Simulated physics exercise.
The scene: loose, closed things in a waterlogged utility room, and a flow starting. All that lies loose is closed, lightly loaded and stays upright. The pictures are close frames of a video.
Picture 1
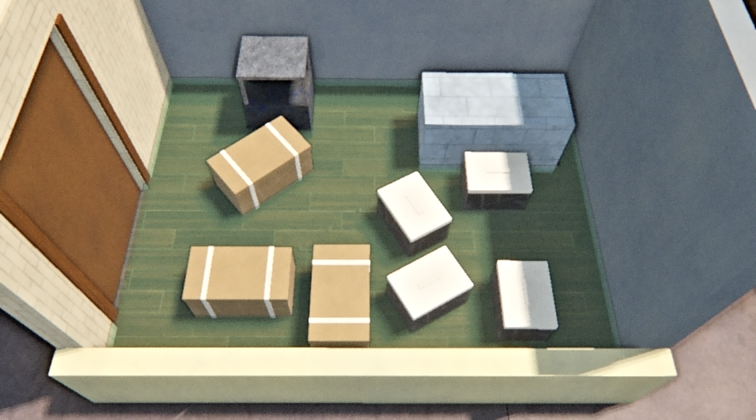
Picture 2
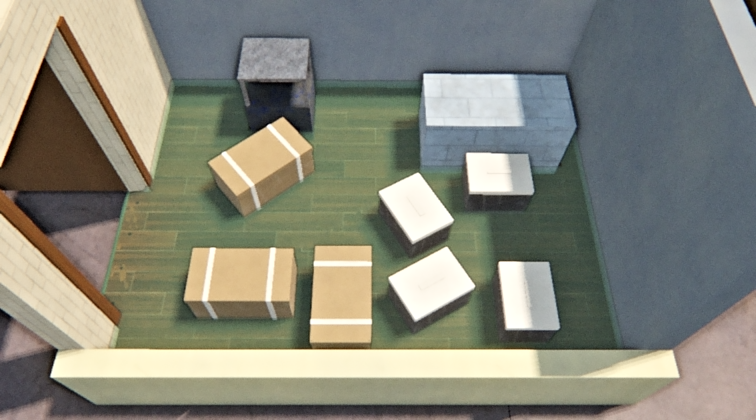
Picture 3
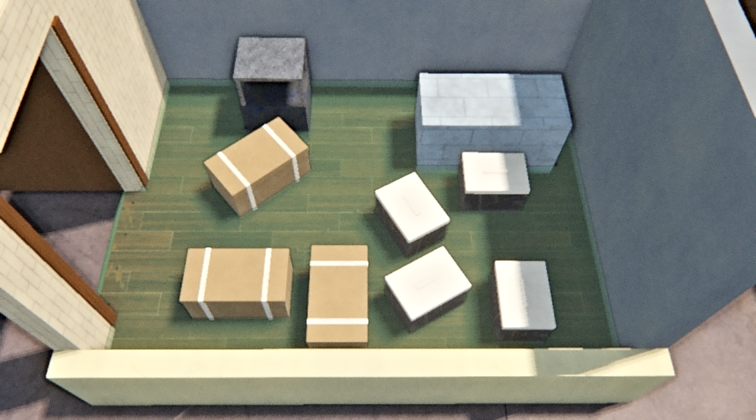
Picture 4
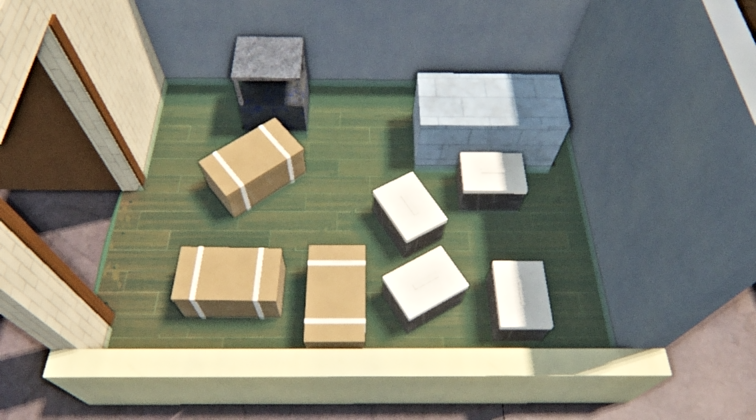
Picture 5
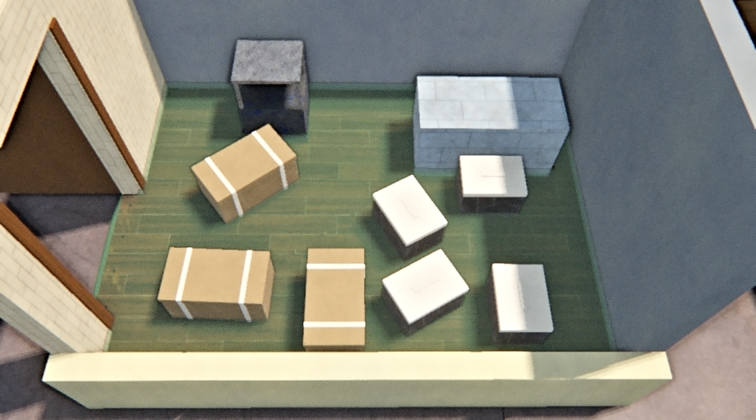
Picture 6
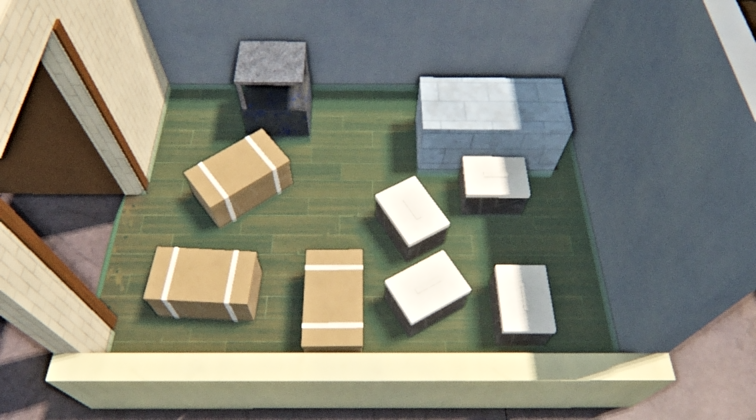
A brown door in the left wall of a green-floored room gives way to an open doorway, while the strapped tan trunks inside stay almost still. Then the two trunks nearest the opening drift slightly left, the lower one farther, and the third barely shifts as the white boxes stay put.
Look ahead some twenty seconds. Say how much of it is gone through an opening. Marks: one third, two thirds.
It is from one to two thirds.
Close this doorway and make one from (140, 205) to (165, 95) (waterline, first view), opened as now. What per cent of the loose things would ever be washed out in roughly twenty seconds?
Some 40 per cent.
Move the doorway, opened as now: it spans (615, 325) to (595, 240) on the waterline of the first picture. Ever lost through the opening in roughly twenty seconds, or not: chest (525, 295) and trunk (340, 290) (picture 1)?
As listed: Yes, stays.
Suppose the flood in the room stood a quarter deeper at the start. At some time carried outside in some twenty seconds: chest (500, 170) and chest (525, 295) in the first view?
One after the other: Stays, stays.
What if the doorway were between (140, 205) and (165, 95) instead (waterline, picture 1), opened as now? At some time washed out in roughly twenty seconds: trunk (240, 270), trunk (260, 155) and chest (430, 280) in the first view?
In turn: Through, yes, stays.
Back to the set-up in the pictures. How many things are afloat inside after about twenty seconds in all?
The number is 0.
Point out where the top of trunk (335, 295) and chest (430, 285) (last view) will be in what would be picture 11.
Close to (263, 302) and (384, 290).
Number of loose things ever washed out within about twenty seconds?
It comes to 3.
A moment on, 0 of 7 are out; 7 afloat.
Next, 2 of 7 are out; 5 afloat.
Later, 3 of 7 are out; 0 afloat.
In the end, 3 of 7 are out; 0 afloat.
